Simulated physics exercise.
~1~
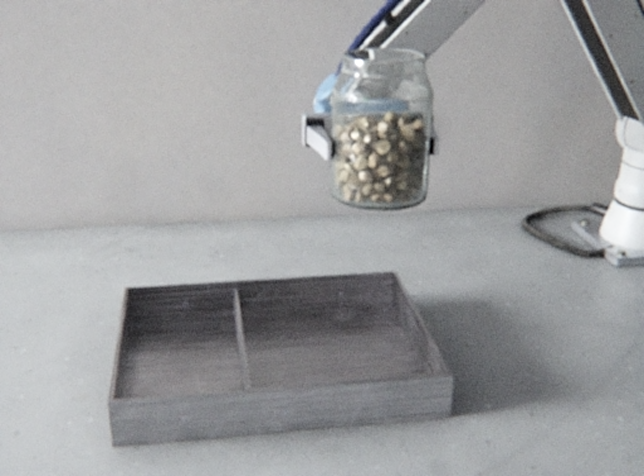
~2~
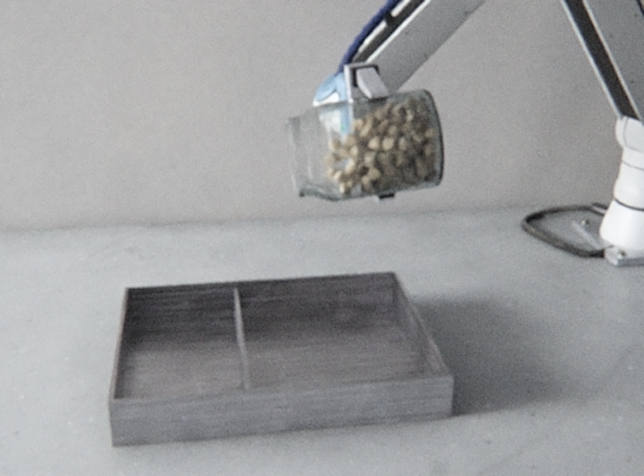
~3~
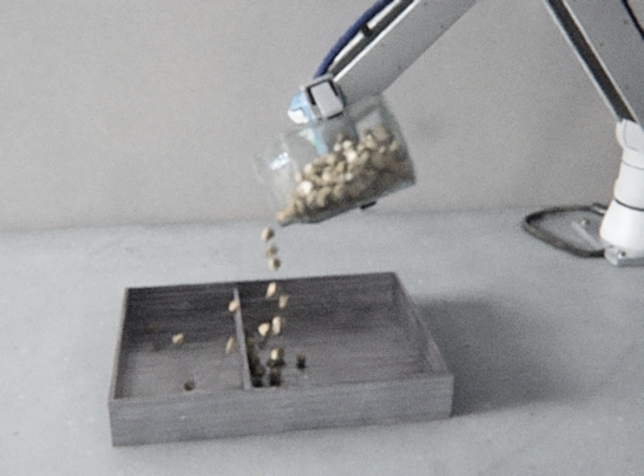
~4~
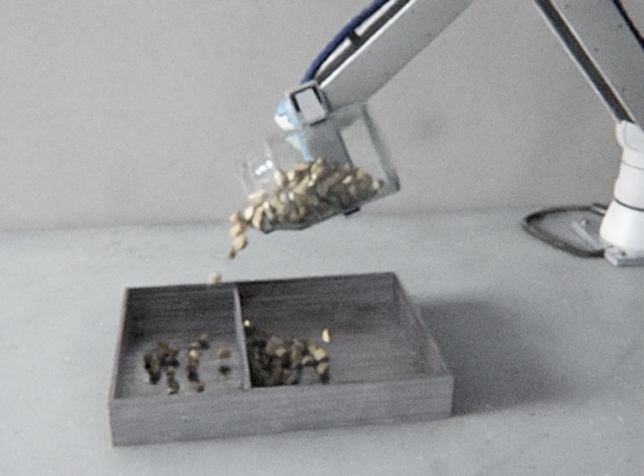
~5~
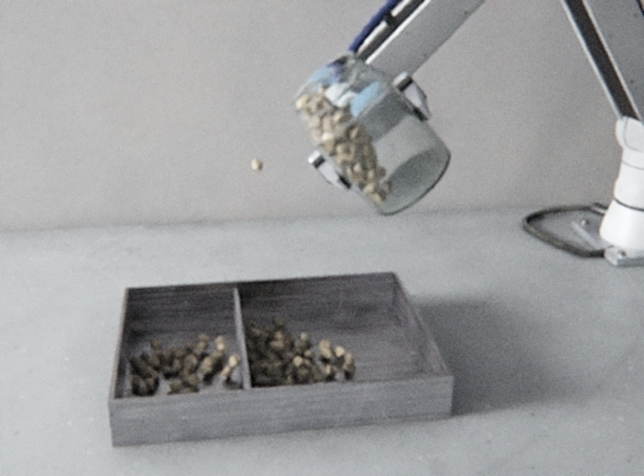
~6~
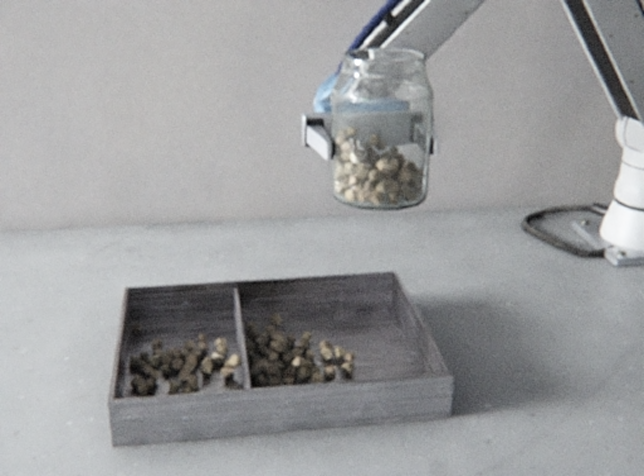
A robotic arm reaching in from the upper right holds a clear glass jar of pale tan pebbles above a grey tabletop, seen from the front and slightly above against a plain grey wall. Below sits a shallow dark grey tray, split by a divider into a smaller left part and a larger right part. The arm tips the jar to the left onto its side, then further, mouth downward. Pebbles spill out, scattering on both sides of the divider. The arm then swings the jar back upright, still partly filled, leaving a pile in each part of the tray.
